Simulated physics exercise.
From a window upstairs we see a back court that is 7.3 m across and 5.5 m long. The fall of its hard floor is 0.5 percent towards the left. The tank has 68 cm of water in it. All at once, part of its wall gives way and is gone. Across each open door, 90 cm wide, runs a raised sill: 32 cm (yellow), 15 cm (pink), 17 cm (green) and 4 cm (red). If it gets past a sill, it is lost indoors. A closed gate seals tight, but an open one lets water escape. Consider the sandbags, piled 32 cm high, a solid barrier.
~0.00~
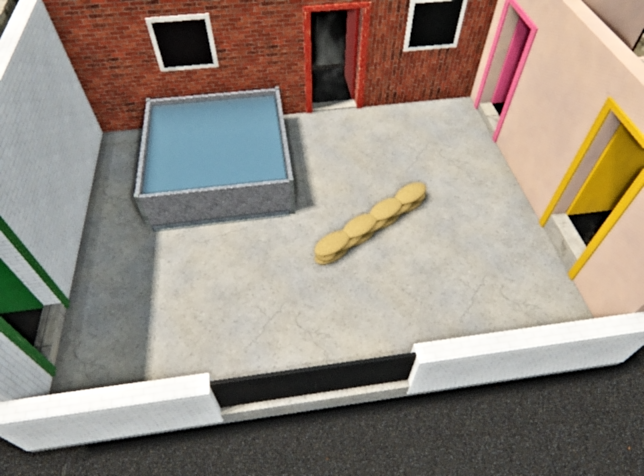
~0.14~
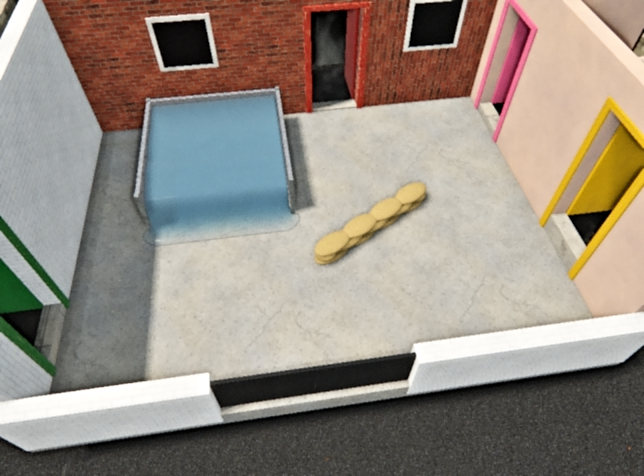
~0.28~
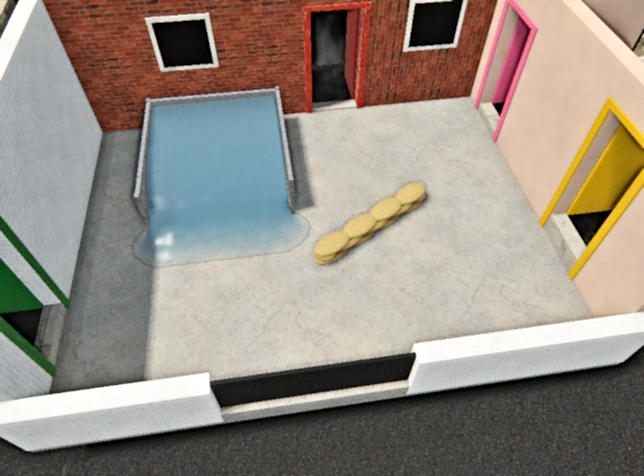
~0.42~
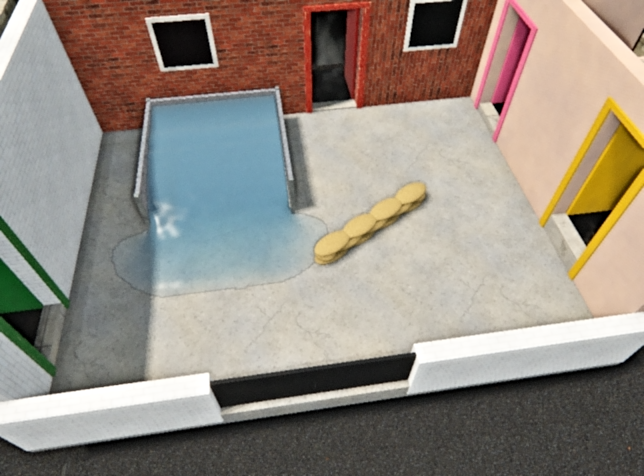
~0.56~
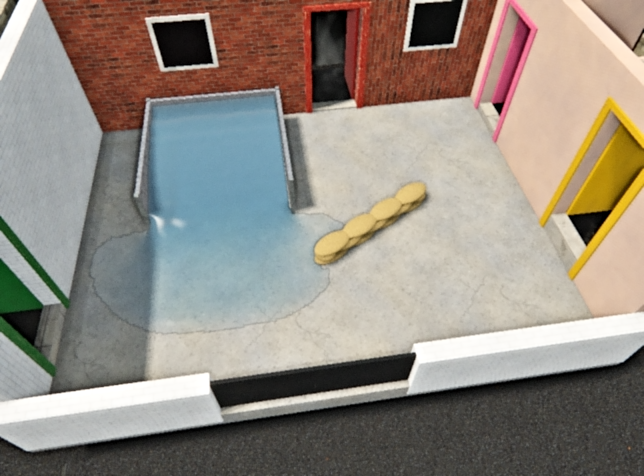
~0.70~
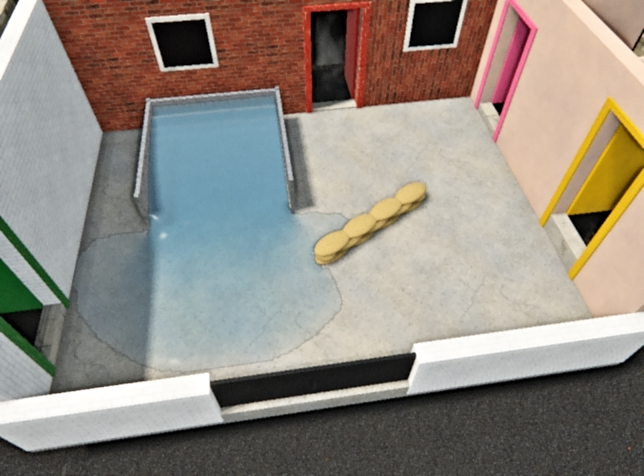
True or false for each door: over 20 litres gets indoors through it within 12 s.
Yellow door - false, pink door - false, green door - true, red door - true.
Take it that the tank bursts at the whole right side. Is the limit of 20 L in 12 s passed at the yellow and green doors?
Log - yellow: Threshold not reached, green: Threshold not reached.
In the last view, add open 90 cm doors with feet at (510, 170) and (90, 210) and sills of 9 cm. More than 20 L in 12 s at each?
Taking them in order, the first is fine and the second too much.
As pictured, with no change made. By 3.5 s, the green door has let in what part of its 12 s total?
By then it's near 65% of the total.
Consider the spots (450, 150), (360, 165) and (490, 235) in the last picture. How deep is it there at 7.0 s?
Depth readings in turn - 5, 2, 11 cm.
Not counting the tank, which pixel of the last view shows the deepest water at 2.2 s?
About (45, 421).
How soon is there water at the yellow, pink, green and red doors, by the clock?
Door times: Yellow 3.0 s / pink 4.5 s / green 0.9 s / red 4.5 s.
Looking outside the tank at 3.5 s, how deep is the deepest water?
Up to near 32 cm.
After 1.4 s water covers 35 % of the floor and is deepest (42 cm) near (222, 381); yellow door not reached, pink door not reached, green door 11 cm at the sill, 0 L in, red door not reached.
After 2.2 s water covers 40 % of the floor and is deepest (50 cm) near (45, 421); yellow door not reached, pink door not reached, green door 22 cm at the sill, 0 L in, red door not reached.
After 3.5 s water covers 60 % of the floor and is deepest (32 cm) near (45, 421); yellow door 17 cm at the sill, 0 L in, pink door not reached, green door 27 cm at the sill, 56 L in, red door not reached.
After 7.0 s water covers 95 % of the floor and is deepest (25 cm) near (93, 182); yellow door 11 cm at the sill, 0 L in, pink door 7 cm at the sill, 0 L in, green door 12 cm at the sill, 85 L in, red door 7 cm at the sill, 3 L in.
After 12.0 s water covers 95 % of the floor and is deepest (16 cm) near (335, 378); yellow door 6 cm at the sill, 0 L in, pink door 8 cm at the sill, 0 L in, green door 11 cm at the sill, 85 L in, red door 11 cm at the sill, 103 L in.
